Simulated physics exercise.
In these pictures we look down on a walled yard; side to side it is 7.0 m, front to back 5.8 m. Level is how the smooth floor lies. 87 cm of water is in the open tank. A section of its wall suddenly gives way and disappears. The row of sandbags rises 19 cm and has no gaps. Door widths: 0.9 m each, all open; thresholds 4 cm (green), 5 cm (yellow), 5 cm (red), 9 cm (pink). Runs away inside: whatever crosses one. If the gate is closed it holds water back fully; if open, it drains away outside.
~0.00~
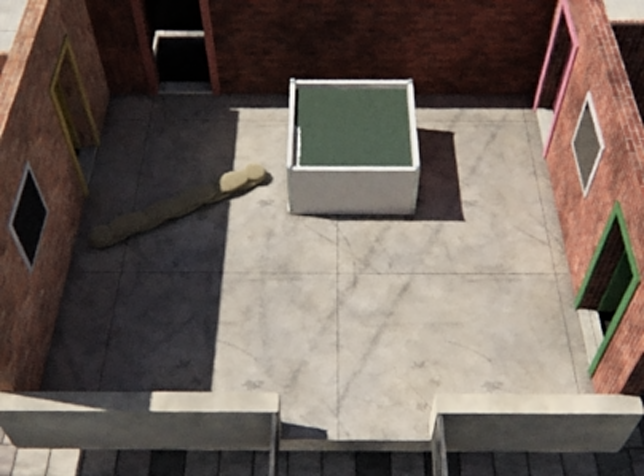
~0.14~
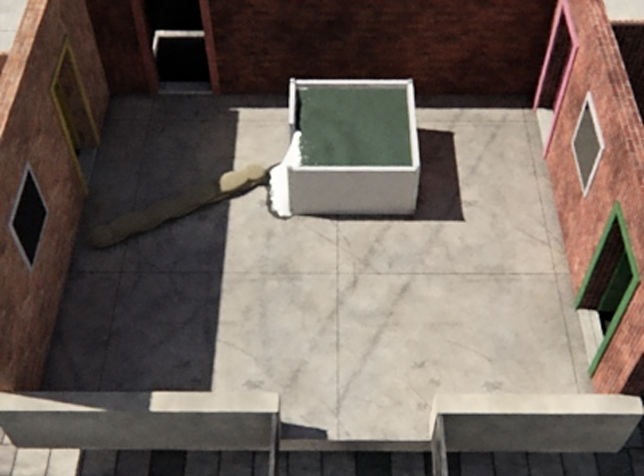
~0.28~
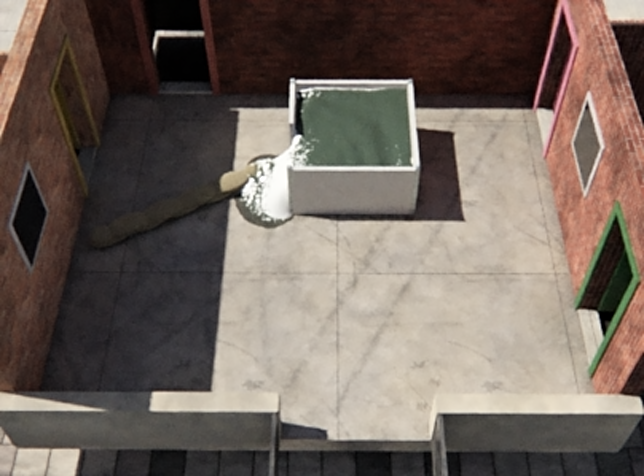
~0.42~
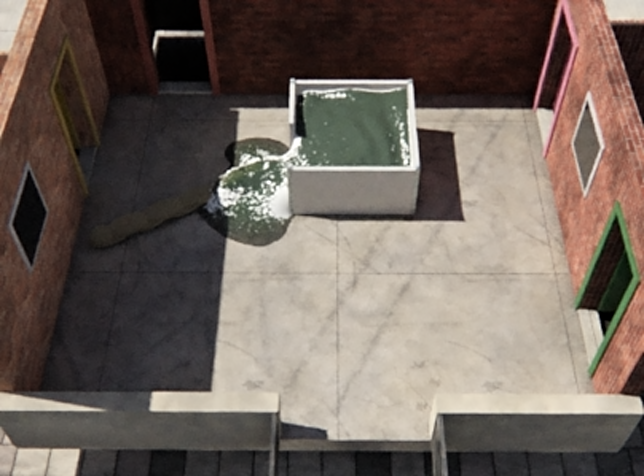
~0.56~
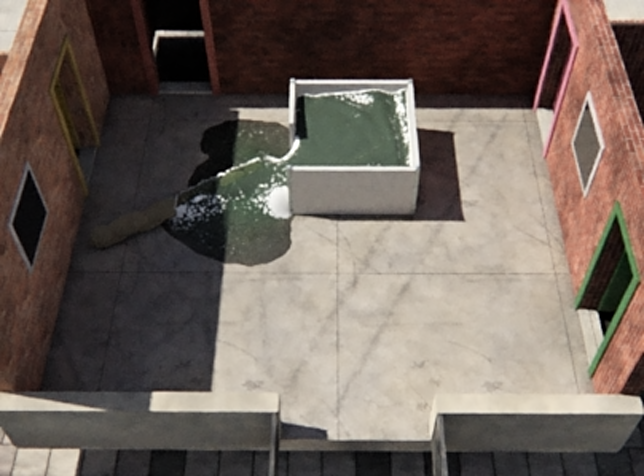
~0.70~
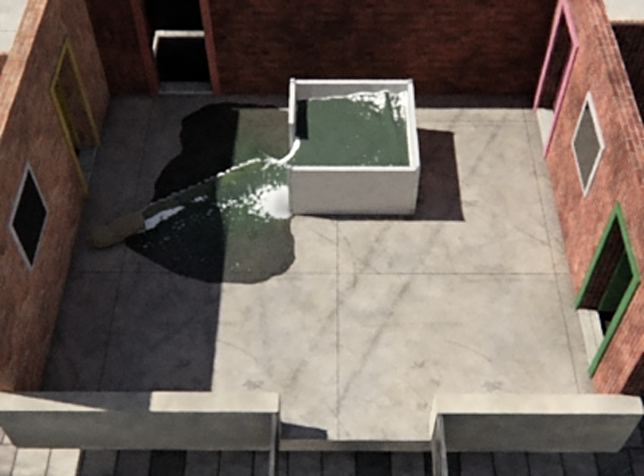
In a brick-walled yard, green water in an open white tank poured out through its left side, foaming along a low row of sandbags and spreading in a dark pool across the floor.
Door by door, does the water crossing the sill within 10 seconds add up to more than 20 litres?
Door by door: The green door: Yes; the yellow door: Yes; the red door: Yes; the pink door: No.
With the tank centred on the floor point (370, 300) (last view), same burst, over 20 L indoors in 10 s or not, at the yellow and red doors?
Yellow gets no more than that, red gets more than that.
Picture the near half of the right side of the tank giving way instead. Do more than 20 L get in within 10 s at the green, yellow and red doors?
Door by door - green: Out of bounds, yellow: Within bounds, red: Within bounds.
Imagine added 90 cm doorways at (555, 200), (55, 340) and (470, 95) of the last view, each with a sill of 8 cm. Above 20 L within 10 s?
Door 1: Lower; door 2: Higher; door 3: Lower.
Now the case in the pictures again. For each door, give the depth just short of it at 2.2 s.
In cm: Green 0, yellow 11, red 10, pink 0.
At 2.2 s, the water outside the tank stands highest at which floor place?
Close to (34, 419).
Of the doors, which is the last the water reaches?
Lab note: Last arrival at the pink door.
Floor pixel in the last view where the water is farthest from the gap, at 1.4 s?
That lands around (43, 380) in the last picture.
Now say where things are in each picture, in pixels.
Still water, 87 cm deep, in the open tank at (352, 127), in the first picture.
Water pours out at (294, 175) and has run 0.5 m, to (284, 216); typically 11 cm deep outside, 87 cm at the open tank's back, in the second picture.
The front is at (240, 200), 0.8 m from the gap at (294, 176); 0.8 m2 of floor is under water; 87 cm left at the back of the open tank, in the third picture.
The front is at (206, 212), 1.4 m from the gap at (294, 177); 1.8 m2 of floor is under water; 80 cm left at the back of the open tank, in the fourth picture.
Water pours out at (294, 177) and has run 1.9 m, to (171, 228); typically 5 cm deep outside, 73 cm at the open tank's back, in the fifth picture.
The front is at (131, 238), 2.5 m from the gap at (294, 177); 5.6 m2 of floor is under water; 75 cm left at the back of the open tank, in the sixth picture.
After 1.4 s water covers 35 % of the floor and is deepest (41 cm) near (269, 179); green door not reached, yellow door 8 cm at the sill, 2 L in, red door 10 cm at the sill, 7 L in, pink door not reached.
After 2.2 s water covers 40 % of the floor and is deepest (56 cm) near (34, 419); green door not reached, yellow door 11 cm at the sill, 46 L in, red door 10 cm at the sill, 19 L in, pink door not reached.
After 3.5 s water covers 50 % of the floor and is deepest (29 cm) near (69, 331); green door not reached, yellow door 10 cm at the sill, 78 L in, red door 10 cm at the sill, 34 L in, pink door not reached.
After 6.0 s water covers 80 % of the floor and is deepest (16 cm) near (269, 179); green door 11 cm at the sill, 24 L in, yellow door 8 cm at the sill, 102 L in, red door 7 cm at the sill, 48 L in, pink door not reached.
After 10.0 s water covers 95 % of the floor and is deepest (10 cm) near (283, 145); green door 7 cm at the sill, 73 L in, yellow door 6 cm at the sill, 107 L in, red door 6 cm at the sill, 63 L in, pink door 9 cm at the sill, 1 L in.
